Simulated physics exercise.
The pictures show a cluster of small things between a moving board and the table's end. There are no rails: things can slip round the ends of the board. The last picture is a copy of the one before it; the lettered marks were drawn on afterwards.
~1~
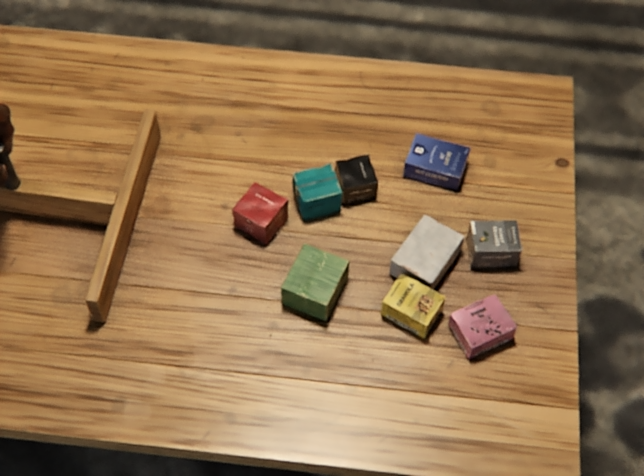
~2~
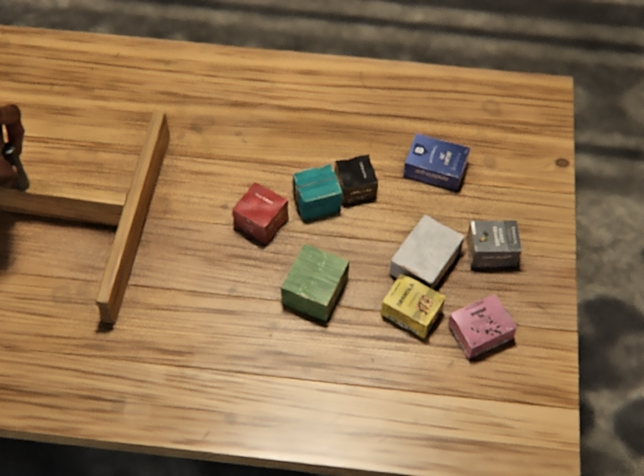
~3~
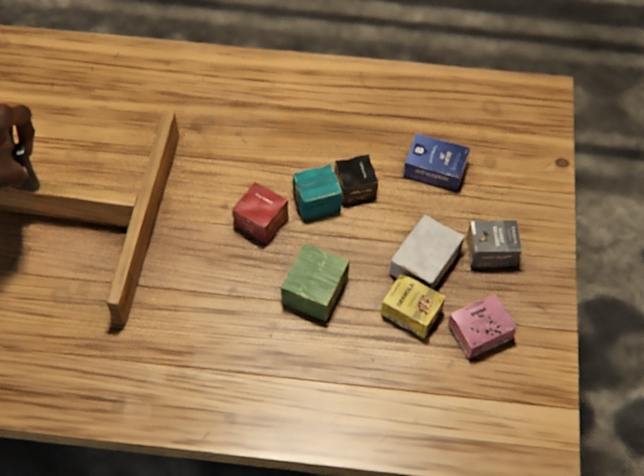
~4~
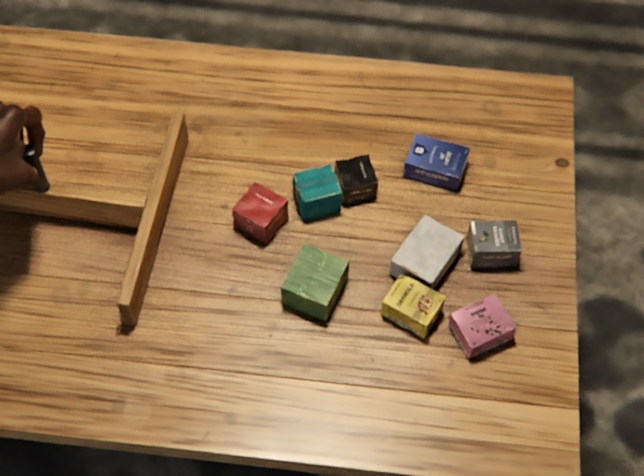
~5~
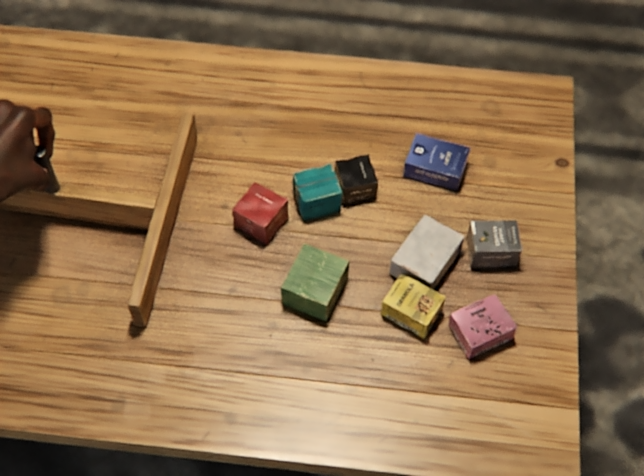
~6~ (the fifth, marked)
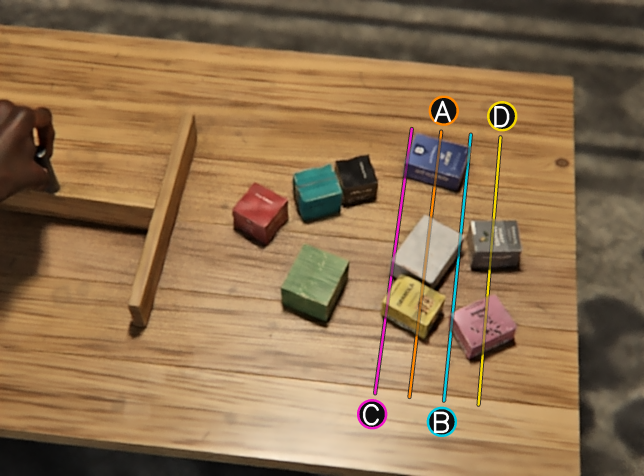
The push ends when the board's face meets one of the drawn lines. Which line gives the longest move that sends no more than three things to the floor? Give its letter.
No fourth one falls up to D.
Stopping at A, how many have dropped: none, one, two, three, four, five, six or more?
By then, none.
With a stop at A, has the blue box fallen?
By then, no.
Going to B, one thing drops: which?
It is the pink packet.
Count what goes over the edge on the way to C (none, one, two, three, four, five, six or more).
By then, none.
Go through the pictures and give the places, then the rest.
The first frame shows red packet (260, 213); pink packet (482, 327); turquoise box (317, 192).
The second frame shows board (132, 200); yellow packet (413, 305).
The third frame shows board (143, 201); white block (426, 255).
The fourth frame shows board (152, 202); grey packet (494, 245).
The fifth frame shows board (162, 203); red packet (260, 213); pink packet (482, 327); turquoise box (317, 192).
On the marked copy, A at (427, 254); B at (458, 257); C at (395, 251); D at (490, 260).
Taking D. A third of the way, board (279, 215); black box (373, 169); turquoise box (345, 190).
Two thirds of the way, board (398, 227); pink packet (522, 334); grey packet (519, 247).
When it is over, board (491, 236); grey packet over the edge; pink packet over the edge; two fallen.
As for the rest, A is within the limit but short; B is within the limit but short; C is within the limit but short.
